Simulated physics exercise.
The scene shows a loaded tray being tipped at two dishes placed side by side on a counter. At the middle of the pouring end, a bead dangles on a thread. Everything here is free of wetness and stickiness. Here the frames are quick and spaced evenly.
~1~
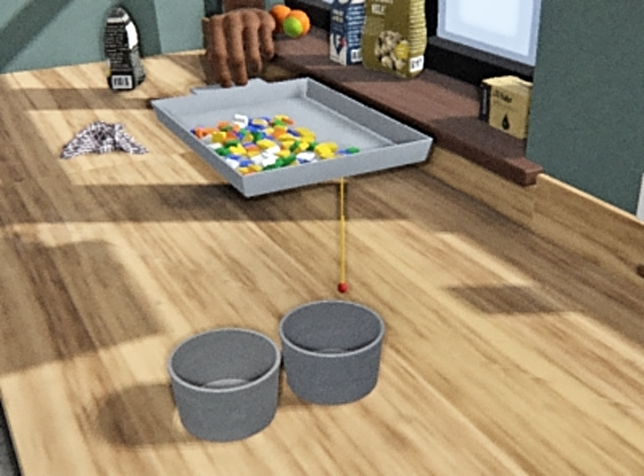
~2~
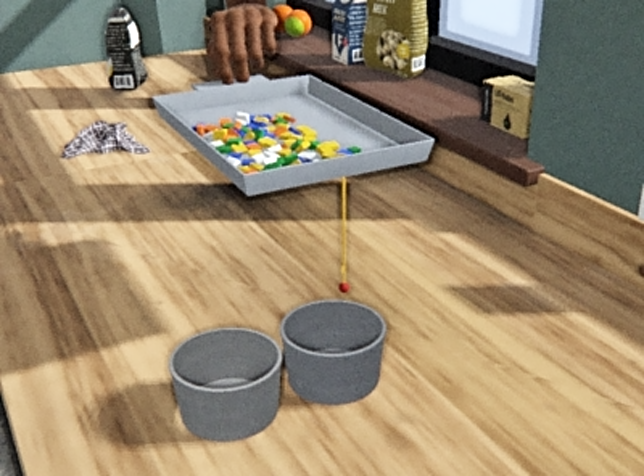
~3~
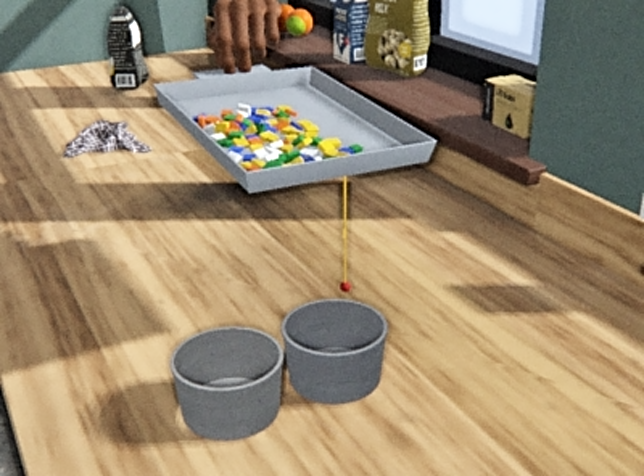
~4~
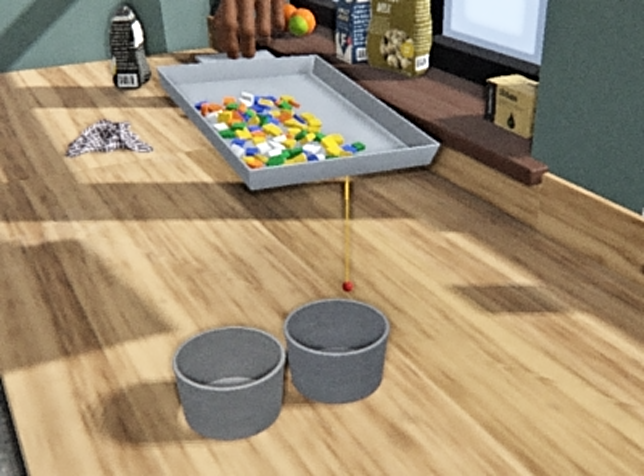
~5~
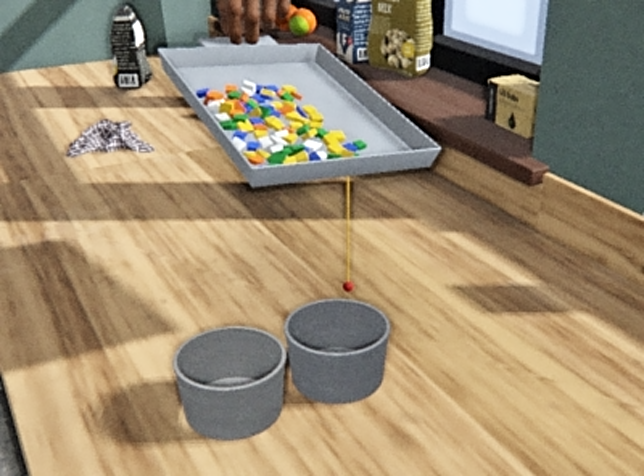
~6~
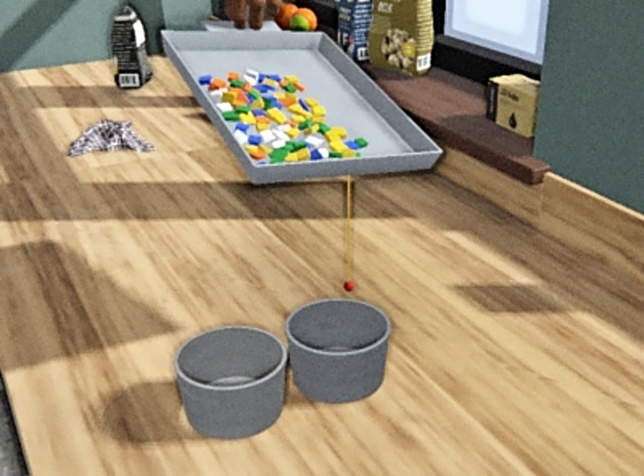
A gray tray of colorful little pieces slowly tilted as a hand at its far side raised that end, while a red bead hung from the front edge near two round gray dishes on the counter.
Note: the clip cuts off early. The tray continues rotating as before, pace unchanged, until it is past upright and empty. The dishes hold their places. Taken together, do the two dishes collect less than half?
Yes, they get the smaller share.
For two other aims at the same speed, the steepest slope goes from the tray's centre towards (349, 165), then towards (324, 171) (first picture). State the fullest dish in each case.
Try 1: Right-side dish. Try 2: Right-side dish.
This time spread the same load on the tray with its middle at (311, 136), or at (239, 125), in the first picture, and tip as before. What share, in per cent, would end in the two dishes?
Around 0 then around 0 per cent.
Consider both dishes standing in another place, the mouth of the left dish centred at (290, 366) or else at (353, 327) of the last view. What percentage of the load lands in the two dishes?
About 30% on the first try and 70% on the second.
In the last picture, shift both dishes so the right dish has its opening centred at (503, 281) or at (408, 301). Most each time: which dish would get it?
In the first try it's the one on the left, and in the second it's the one on the right.
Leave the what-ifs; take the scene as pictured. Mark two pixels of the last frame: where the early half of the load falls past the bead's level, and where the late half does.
The opening part goes through (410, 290); what follows goes through (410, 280).
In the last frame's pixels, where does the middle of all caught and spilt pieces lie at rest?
About (433, 346).
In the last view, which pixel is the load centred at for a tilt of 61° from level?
Load centre: Approx. (371, 141).
Just after the last frame, tray tipped steeply; almost all on the tray; just a few in the air.
A moment on, tray tipped past a quarter turn; roughly two thirds on the tray; just a few in the right dish; roughly a quarter outside both; about a tenth in the air.
Further on, tray tipped past a quarter turn; about a tenth in the right dish; the larger part outside both.
When it is over, tray tipped past a quarter turn; not one in the left dish; about a tenth in the right dish; the larger part outside both.
